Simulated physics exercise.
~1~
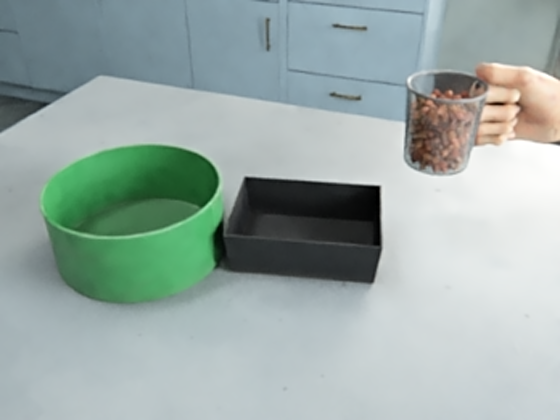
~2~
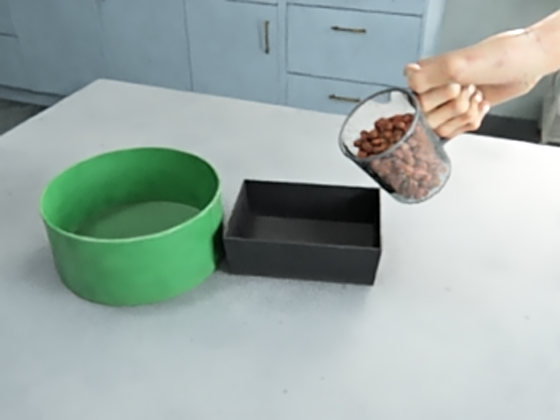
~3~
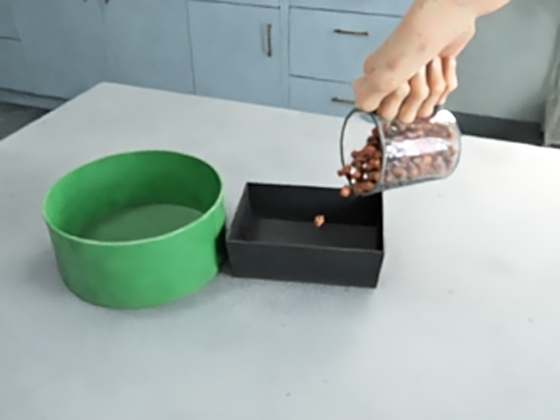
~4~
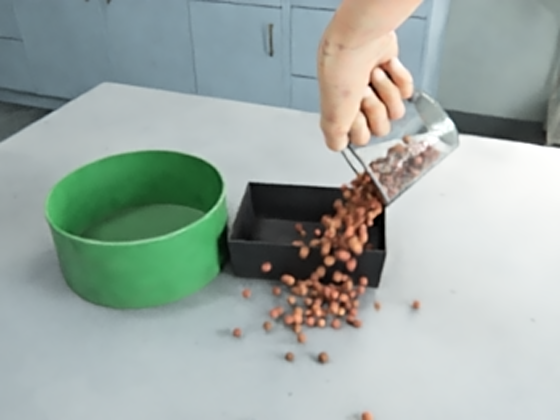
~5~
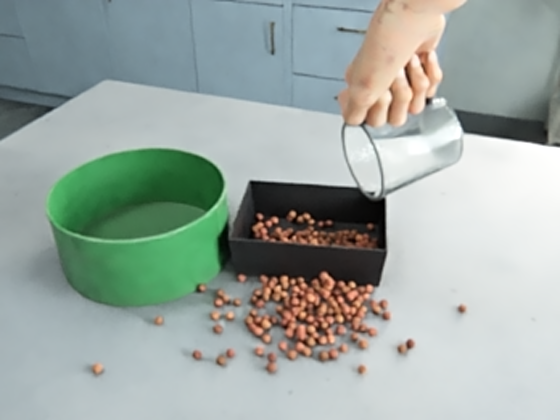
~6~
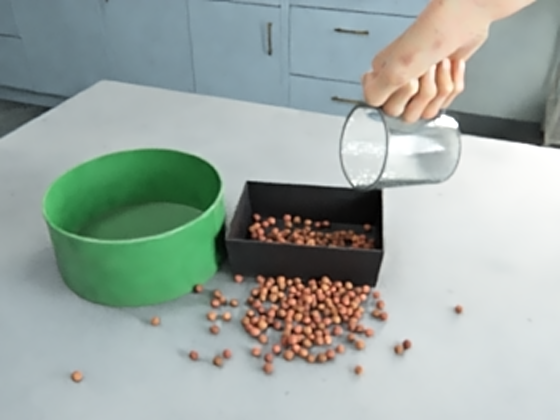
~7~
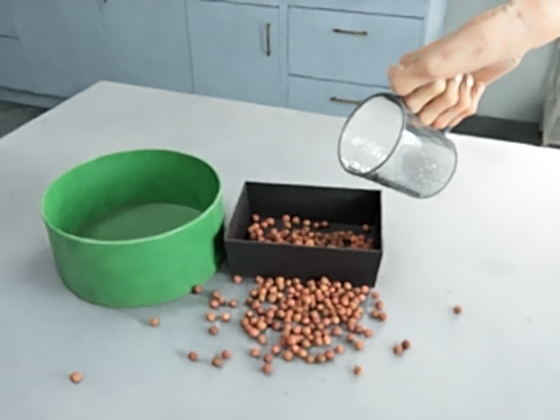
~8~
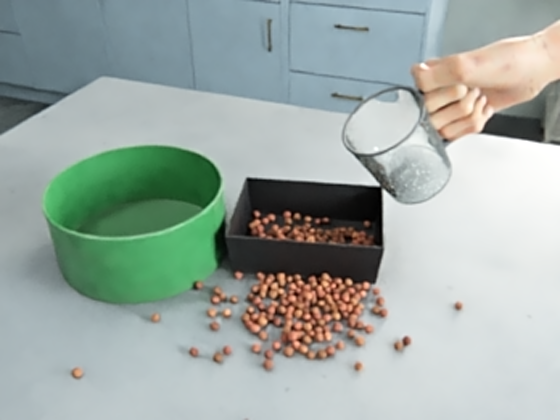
A pale grey tabletop stands before blue-grey cabinets, seen from slightly above with a gentle sway. A round green pot sits on the left beside a rectangular black tin, while a hand at the upper right holds a clear cup full of reddish-brown pellets. The hand moves the cup left toward the tin and tips it until pellets tumble out over the near edge. Many land in the tin, but a large share spills onto the table in front, a few rolling away. The hand then tilts the emptied cup partway back, leaving the green pot empty and pellets both inside and outside the tin.
